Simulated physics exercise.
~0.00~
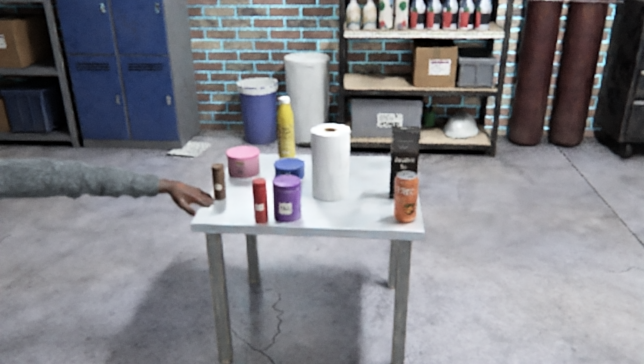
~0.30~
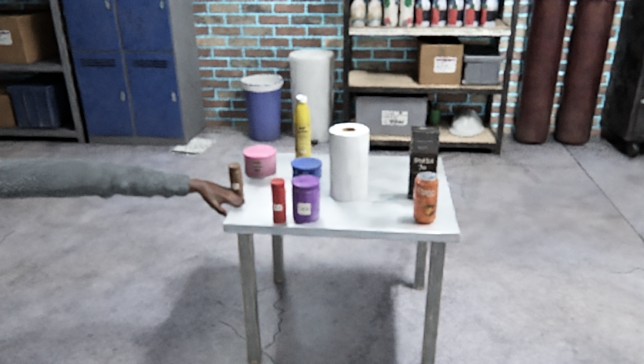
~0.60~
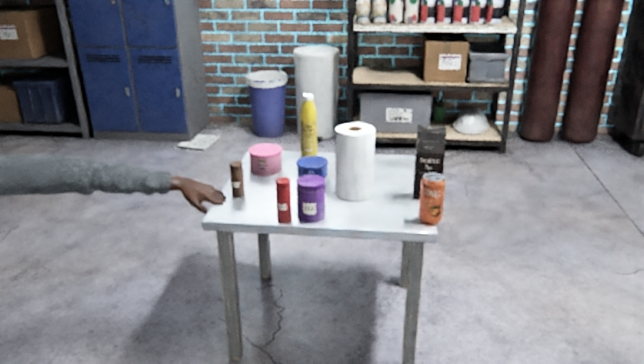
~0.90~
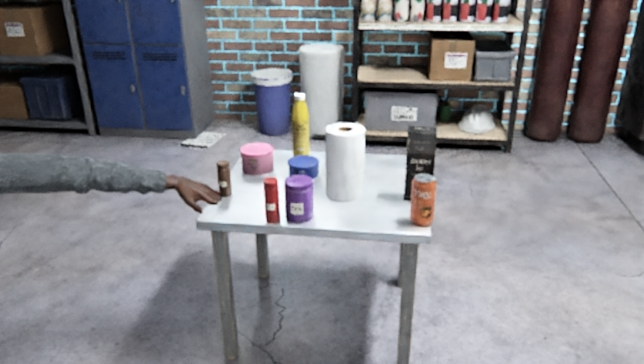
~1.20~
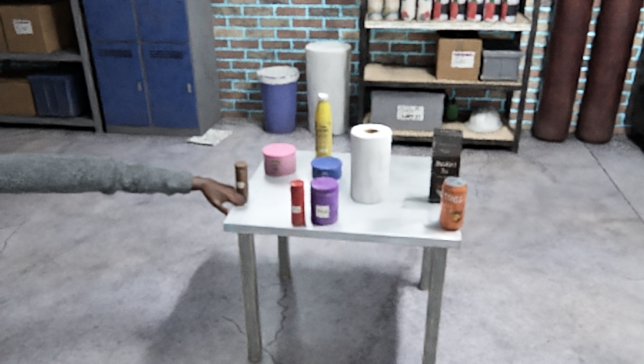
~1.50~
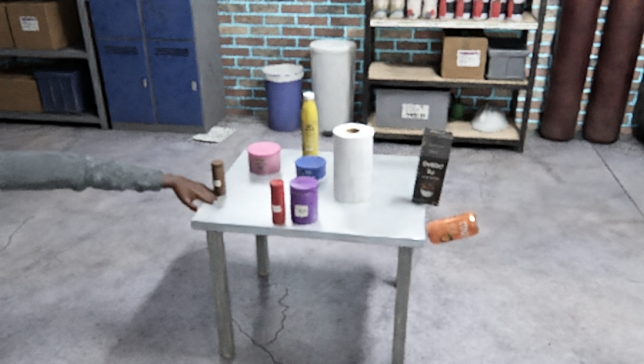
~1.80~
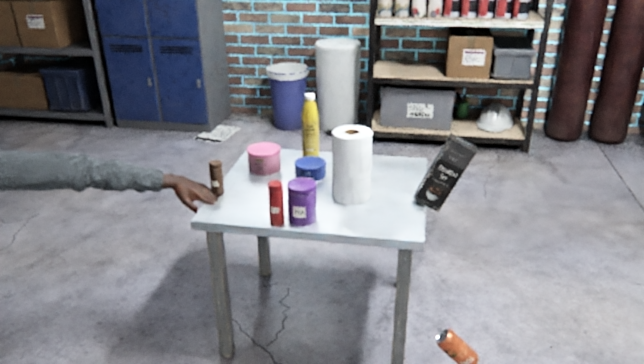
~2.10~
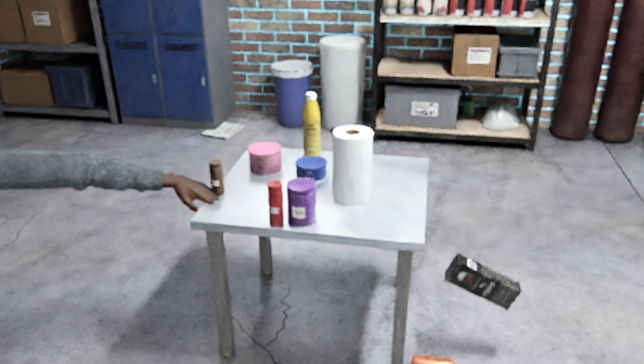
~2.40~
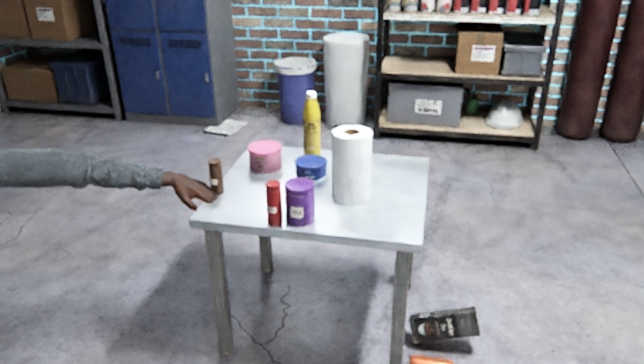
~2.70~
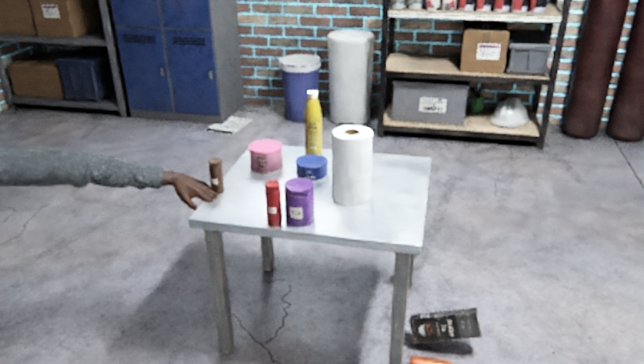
In a brick-walled workshop, a hand jerks a small white table back and forth, an orange can then black carton toppling to the floor.
